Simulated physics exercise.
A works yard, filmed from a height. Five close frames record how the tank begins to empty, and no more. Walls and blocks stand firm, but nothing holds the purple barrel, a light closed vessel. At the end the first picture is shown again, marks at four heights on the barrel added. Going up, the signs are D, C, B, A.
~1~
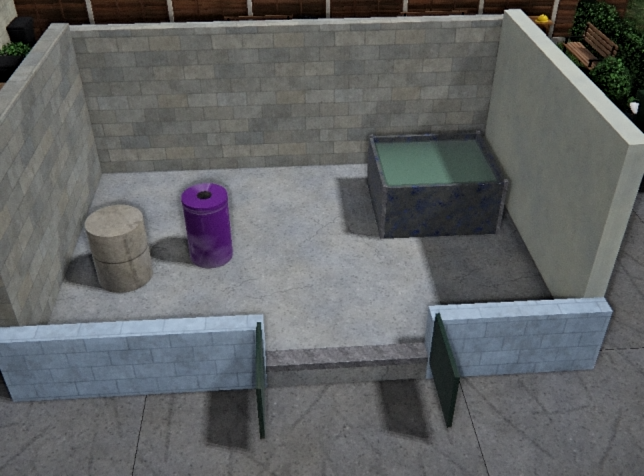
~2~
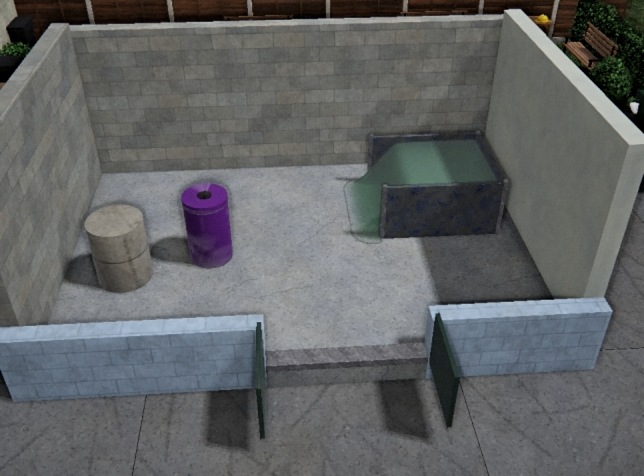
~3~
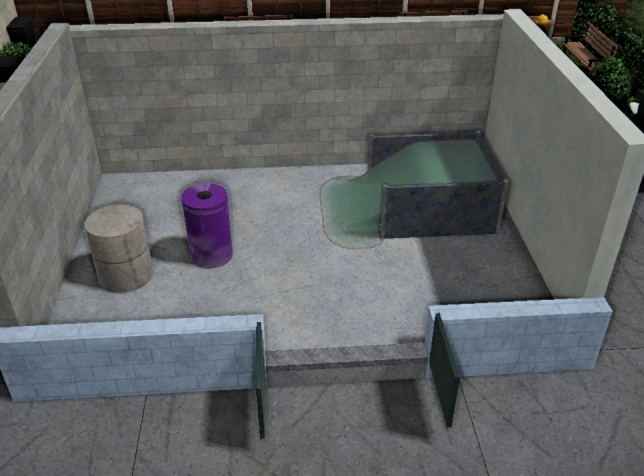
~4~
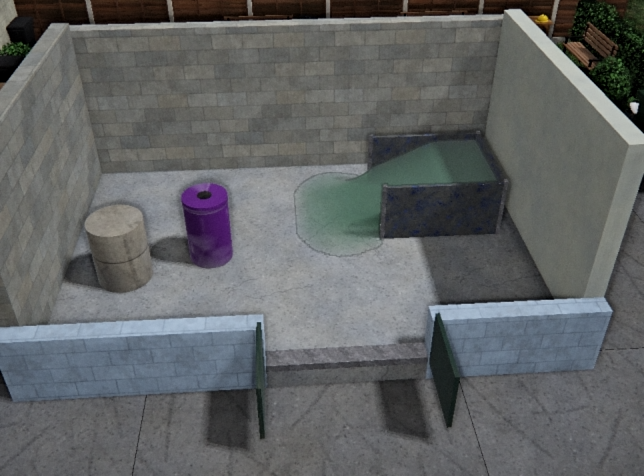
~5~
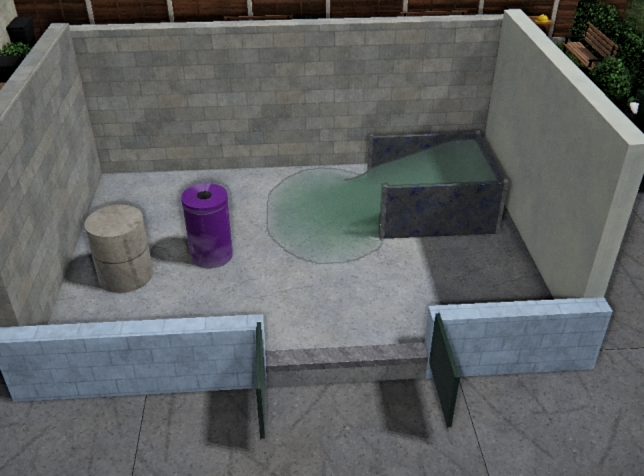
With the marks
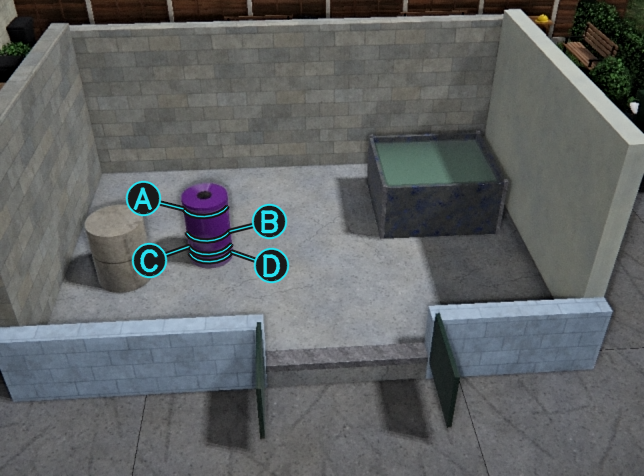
Greenish water pours from the open left side of a dark rectangular tank at the right of a walled yard, seen from a fixed, raised view. A purple barrel and a beige stone-like cylinder stand on the pale ground at left, beyond a low whitish front wall with an open gate. The water spreads leftward across the floor in a widening rounded pool, while the barrel and cylinder stay still.
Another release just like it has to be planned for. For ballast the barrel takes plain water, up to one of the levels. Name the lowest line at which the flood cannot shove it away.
Choose B.
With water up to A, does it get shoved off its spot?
No, not at all.
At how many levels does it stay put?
Two.
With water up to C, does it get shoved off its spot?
Yes, it does.
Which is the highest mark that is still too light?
C.
On the marked copy, A at (204, 216); B at (207, 240); C at (209, 254); D at (210, 261); from the bottom up D, C, B, A.
With A, it does not move.
With B, it does not move.
With C, it is pushed about its own width away.
With D, it is pushed about twice its own width away.
